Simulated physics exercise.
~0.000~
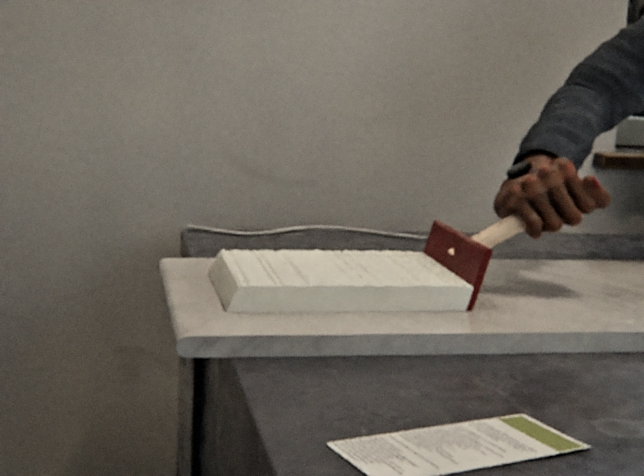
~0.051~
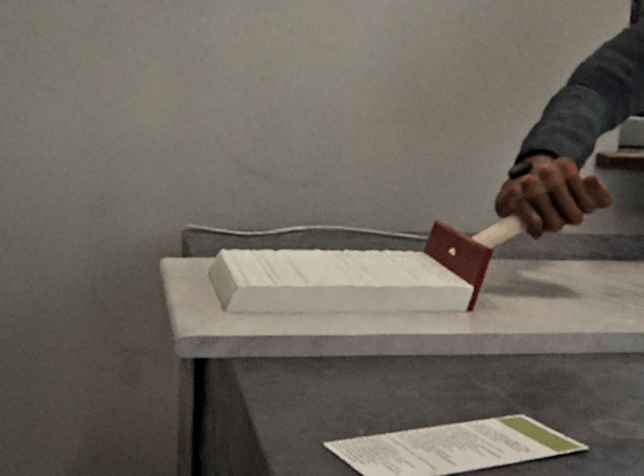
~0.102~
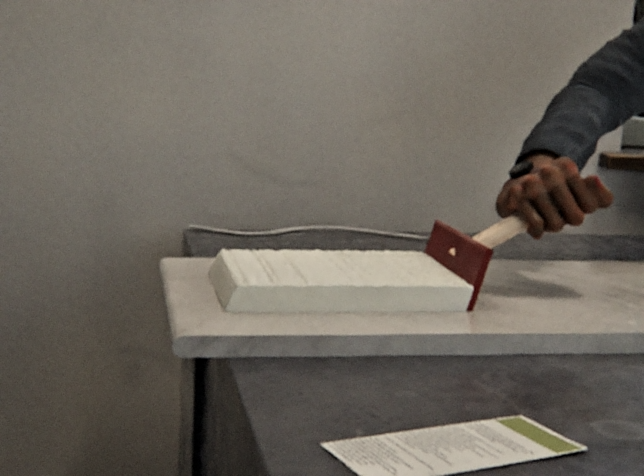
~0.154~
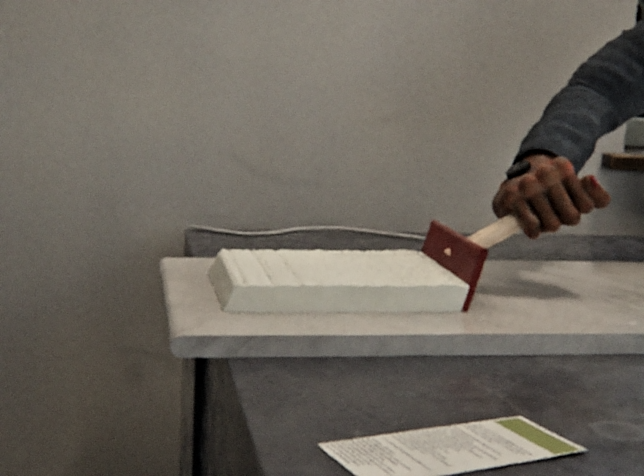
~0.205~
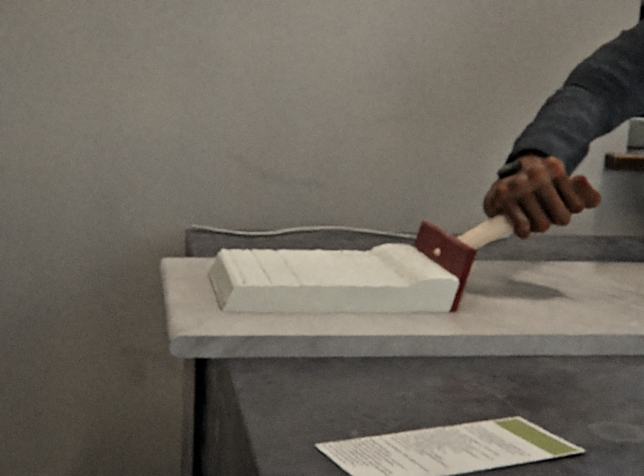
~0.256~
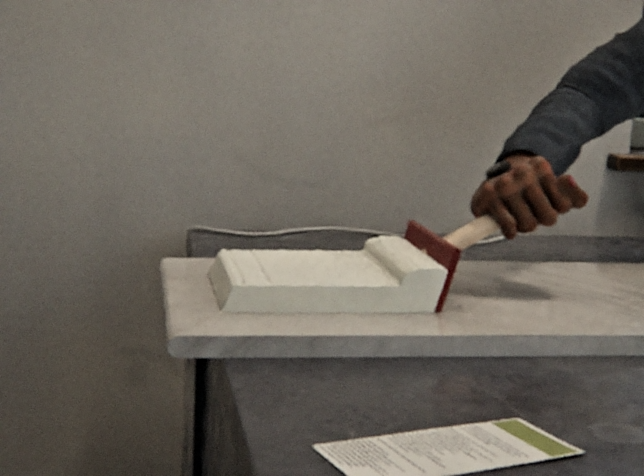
On a pale slab against a grey wall, a hand held a red blade still against a flat white block, then pushed it slowly left, and the white stuff bunched into a raised ridge beside the blade.
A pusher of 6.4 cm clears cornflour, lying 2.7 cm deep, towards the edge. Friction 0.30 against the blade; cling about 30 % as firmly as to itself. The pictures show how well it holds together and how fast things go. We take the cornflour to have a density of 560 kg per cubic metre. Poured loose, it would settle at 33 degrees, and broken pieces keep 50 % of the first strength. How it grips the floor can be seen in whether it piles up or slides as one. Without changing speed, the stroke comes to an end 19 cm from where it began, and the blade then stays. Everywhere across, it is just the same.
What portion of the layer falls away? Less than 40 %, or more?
Less.
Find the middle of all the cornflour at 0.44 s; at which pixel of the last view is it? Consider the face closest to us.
Around (313, 292).
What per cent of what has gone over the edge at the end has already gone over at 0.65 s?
Close to 0 in a hundred.
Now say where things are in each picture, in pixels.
The first frame shows foot of the blade at (466, 311), not yet moved; foremost bit of the cornflour at (227, 312), piled 2.7 cm high.
The second frame shows foot of the blade at (466, 311), not yet moved; foremost bit of the cornflour at (226, 311), piled 2.7 cm high.
The third frame shows foot of the blade at (466, 312), not yet moved; foremost bit of the cornflour at (225, 311), piled 2.7 cm high.
The fourth frame shows foot of the blade at (461, 312), moved 6 mm; foremost bit of the cornflour at (224, 311), piled 2.8 cm high.
The fifth frame shows foot of the blade at (449, 312), moved 1.9 cm; foremost bit of the cornflour at (223, 311), piled 3.6 cm high.
The sixth frame shows foot of the blade at (434, 313), moved 3.5 cm; foremost bit of the cornflour at (222, 312), piled 4.7 cm high.
After 0.44 s, 0 % has gone over the edge.
After 0.65 s, 0 % has gone over the edge.
After 0.87 s, 24 % has gone over the edge.
After 1.09 s, 24 % has gone over the edge.
After 1.15 s, 24 % has gone over the edge.
